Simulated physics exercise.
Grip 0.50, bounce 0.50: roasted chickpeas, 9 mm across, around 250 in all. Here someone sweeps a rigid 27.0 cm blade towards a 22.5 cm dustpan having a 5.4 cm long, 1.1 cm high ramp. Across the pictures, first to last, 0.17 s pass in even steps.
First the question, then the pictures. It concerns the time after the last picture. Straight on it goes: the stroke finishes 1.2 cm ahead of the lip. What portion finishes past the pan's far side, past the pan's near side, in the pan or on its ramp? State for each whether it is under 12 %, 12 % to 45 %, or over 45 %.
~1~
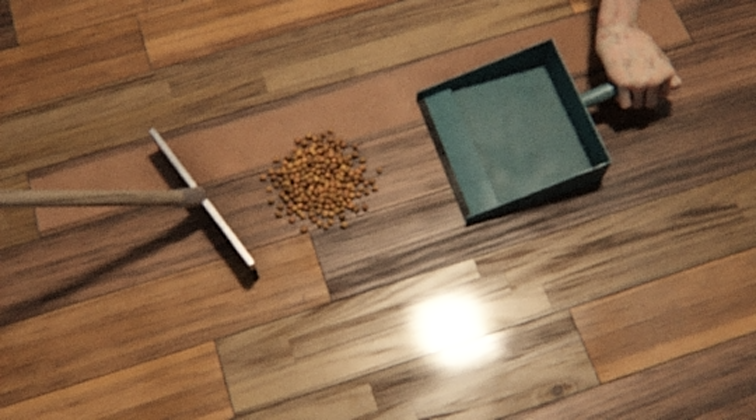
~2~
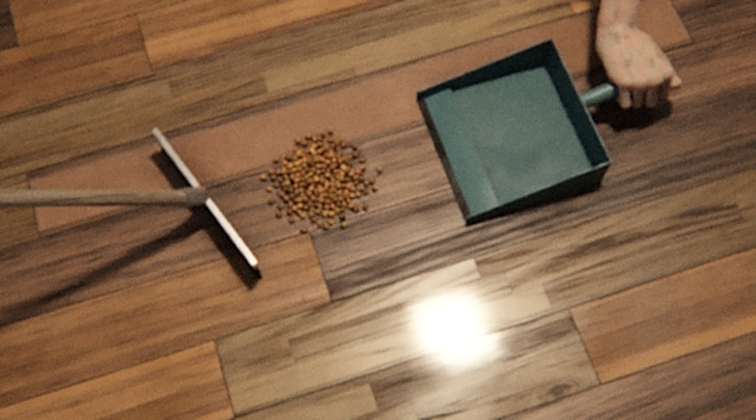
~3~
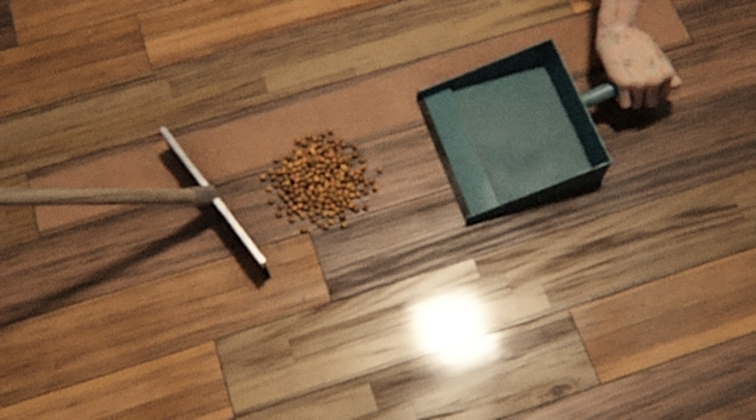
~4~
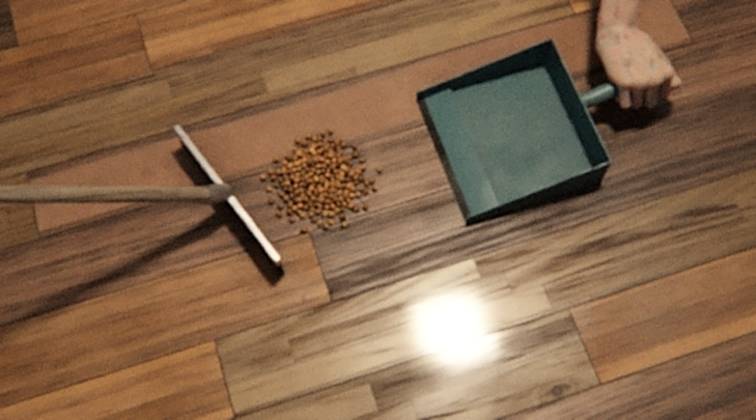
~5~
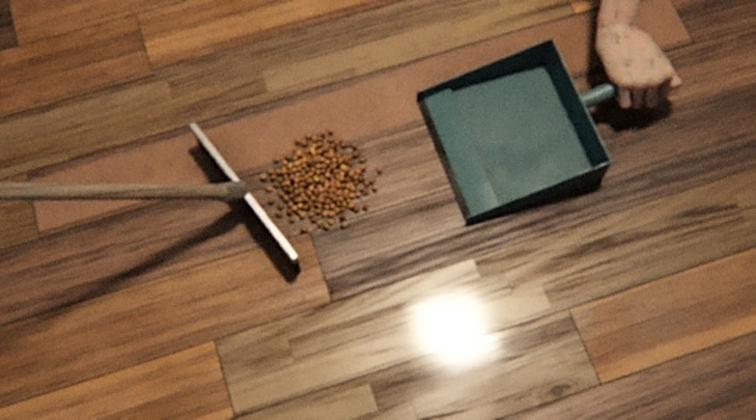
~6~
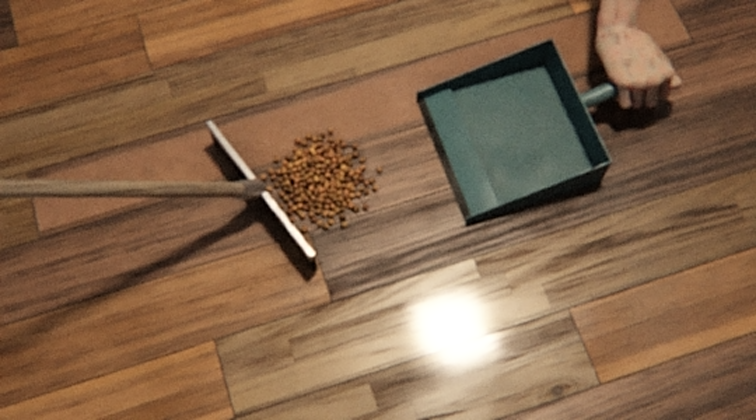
Far side: A middling share; near side: A small share; pan: A middling share.
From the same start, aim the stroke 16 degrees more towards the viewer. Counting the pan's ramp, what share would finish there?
It comes to roughly 0 in a hundred.
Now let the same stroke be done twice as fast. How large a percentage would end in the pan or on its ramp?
Then near 55 in a hundred.
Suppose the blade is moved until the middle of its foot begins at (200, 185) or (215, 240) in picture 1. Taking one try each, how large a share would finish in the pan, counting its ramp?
Close to 25 in a hundred, then close to 10 in a hundred.
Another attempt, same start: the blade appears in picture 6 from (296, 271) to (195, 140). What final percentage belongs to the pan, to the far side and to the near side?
You'd see pan at 0, far at 0 and near at 0.
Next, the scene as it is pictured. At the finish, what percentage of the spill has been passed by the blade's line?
I'd say close to 0 per cent.
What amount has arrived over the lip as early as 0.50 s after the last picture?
About 15 percent up to then.
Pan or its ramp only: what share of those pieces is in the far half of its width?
Share: Approx. 50 %.
Then, 0.16 s after the last picture, middle of the blade 16 cm from the lip; 0 % over the lip, far side 5 %, near side 0 %.
Then, 0.26 s after the last picture, middle of the blade 9 cm from the lip; 0 % over the lip, far side 10 %, near side 0 %.
Then, 0.50 s after the last picture, middle of the blade 6 cm from the lip; 15 % over the lip, far side 20 %, near side 0 %.
In the end, far side 20 %, near side 0 %, pan 15 %, in front of the lip or behind the blade 65 %.
